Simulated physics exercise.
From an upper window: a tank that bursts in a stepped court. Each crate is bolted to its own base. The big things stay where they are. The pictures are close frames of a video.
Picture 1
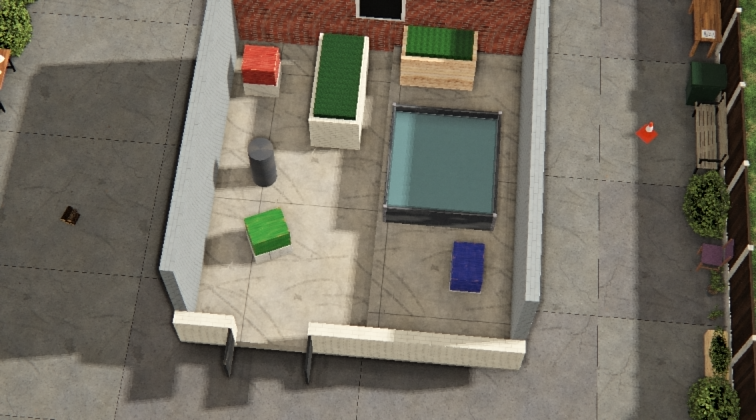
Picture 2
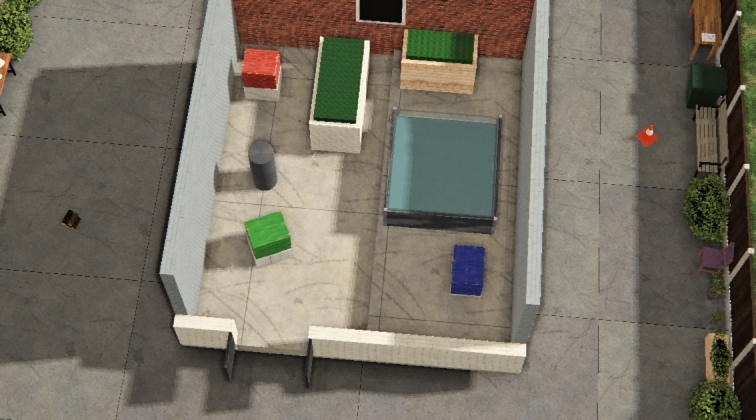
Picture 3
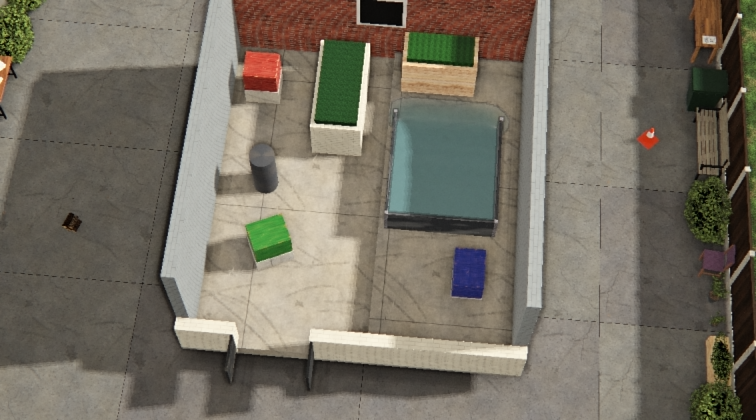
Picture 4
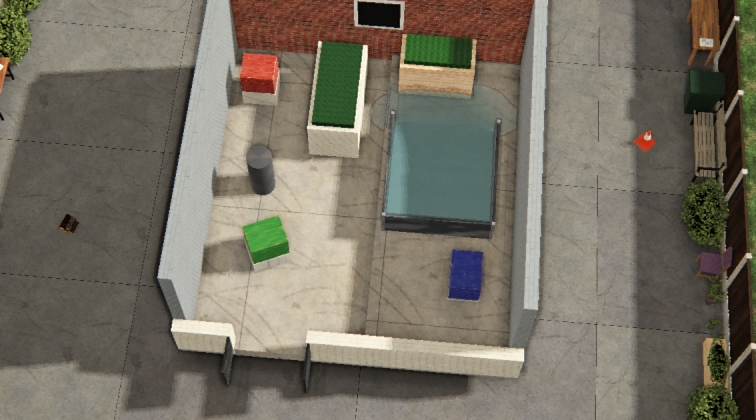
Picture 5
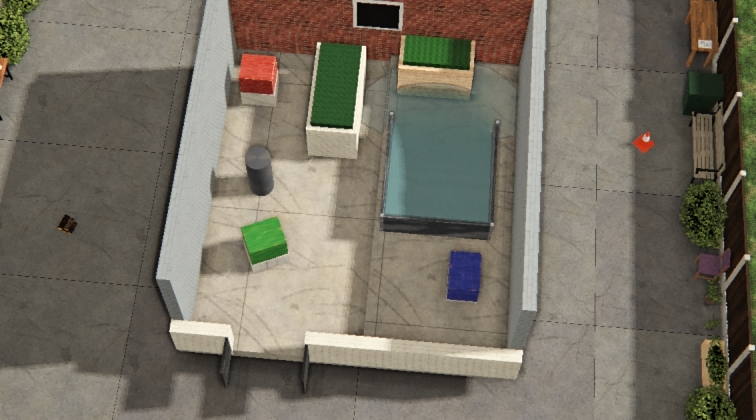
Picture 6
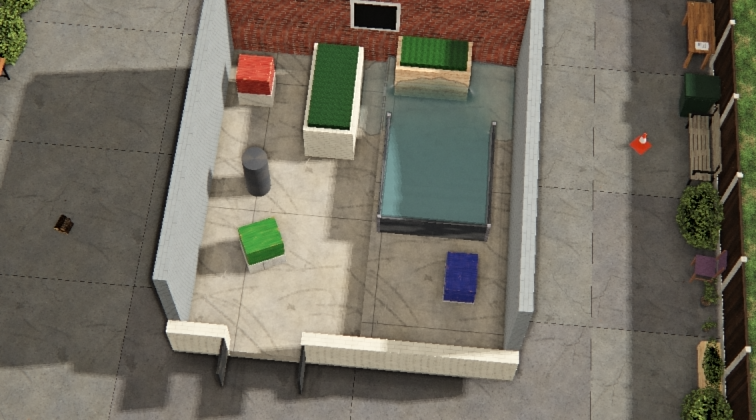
In the video, seen from above, a water tank stands whole in a walled court with planters and coloured boxes; then its far side opens and water pours out, spreading toward the brick wall and around the wooden planter.
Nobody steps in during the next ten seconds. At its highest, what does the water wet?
The red crate keeps dry; the green crate keeps dry; the blue crate is soaked.
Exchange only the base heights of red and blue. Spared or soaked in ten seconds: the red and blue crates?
In short: The red crate ends up wet; the blue crate stays dry.
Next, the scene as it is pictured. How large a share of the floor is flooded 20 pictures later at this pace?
I make it 45 per cent.
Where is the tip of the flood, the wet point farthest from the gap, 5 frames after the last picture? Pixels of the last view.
Roughly at (319, 56).
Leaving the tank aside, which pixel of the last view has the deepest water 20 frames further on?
At about (378, 61).
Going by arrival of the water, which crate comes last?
Last comes the one in green.
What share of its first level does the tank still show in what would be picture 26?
I make it 34 per cent.
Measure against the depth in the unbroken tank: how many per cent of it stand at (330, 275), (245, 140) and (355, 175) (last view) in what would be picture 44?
In that order: 4, 4 and 10 per cent.
A moment on, water covers 15 % of the floor; the red crate not reached, the green crate not reached, the blue crate not reached.
Next, water covers 25 % of the floor; the red crate not reached, the green crate not reached, the blue crate not reached.
Then, water covers 45 % of the floor; the red crate water round its plinth, the green crate not reached, the blue crate water round its plinth.
Later, water covers 85 % of the floor; the red crate water round its plinth, the green crate water round its plinth, the blue crate water round its plinth.
In the end, water covers 95 % of the floor; the red crate stayed above the water, the green crate stayed above the water, the blue crate was topped.
